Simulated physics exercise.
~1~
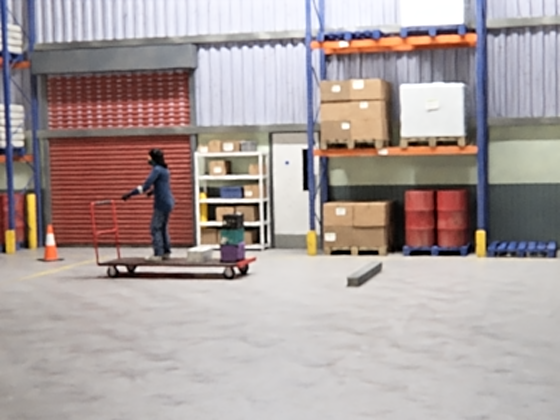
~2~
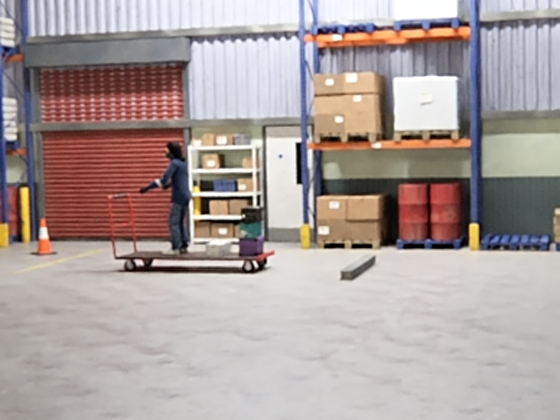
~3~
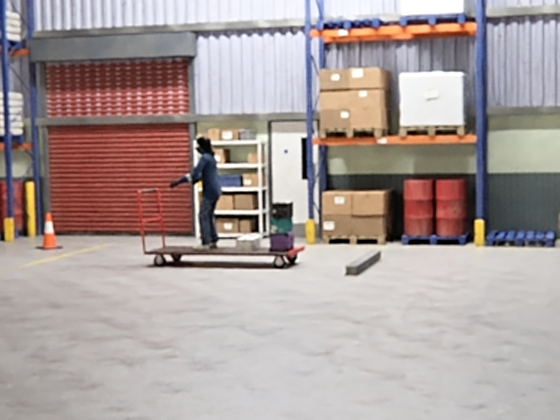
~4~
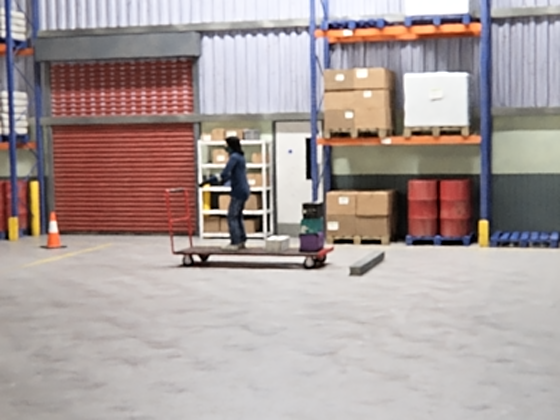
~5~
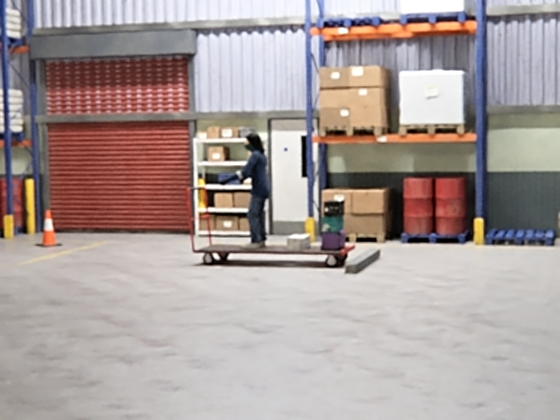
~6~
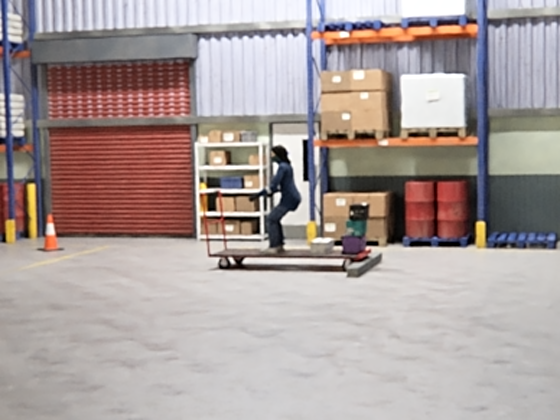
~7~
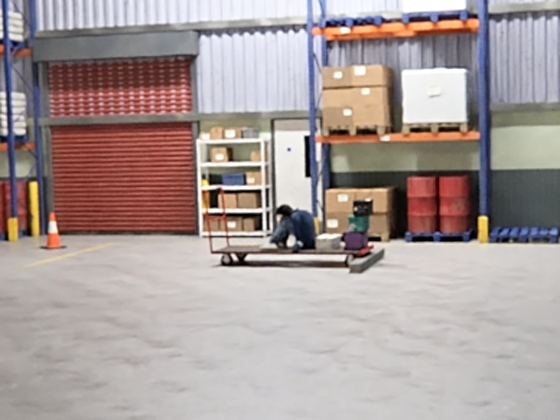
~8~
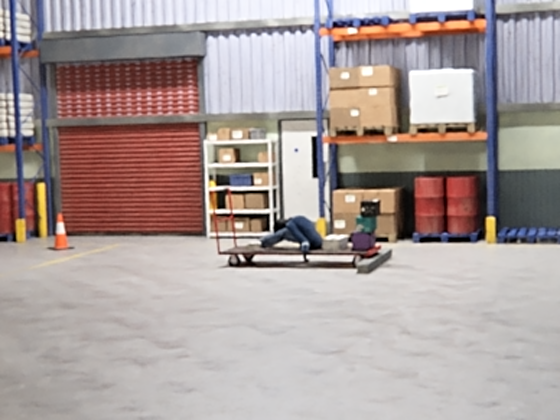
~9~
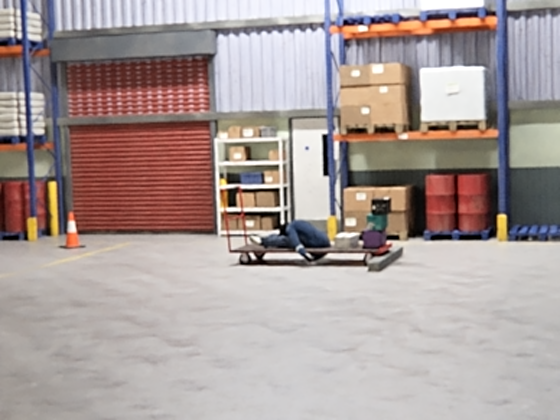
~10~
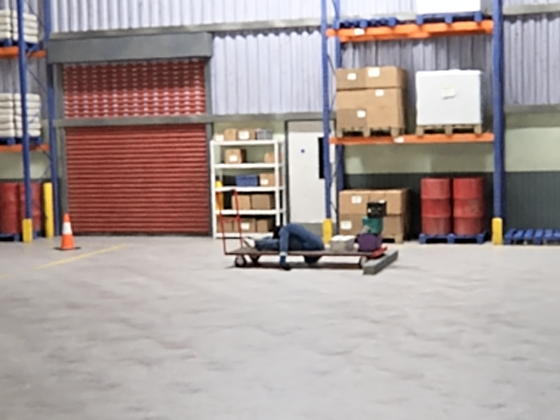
Warehouse floor, a person standing on a red flat cart rolling right into a low kerb, crumpling onto the deck beside boxes.
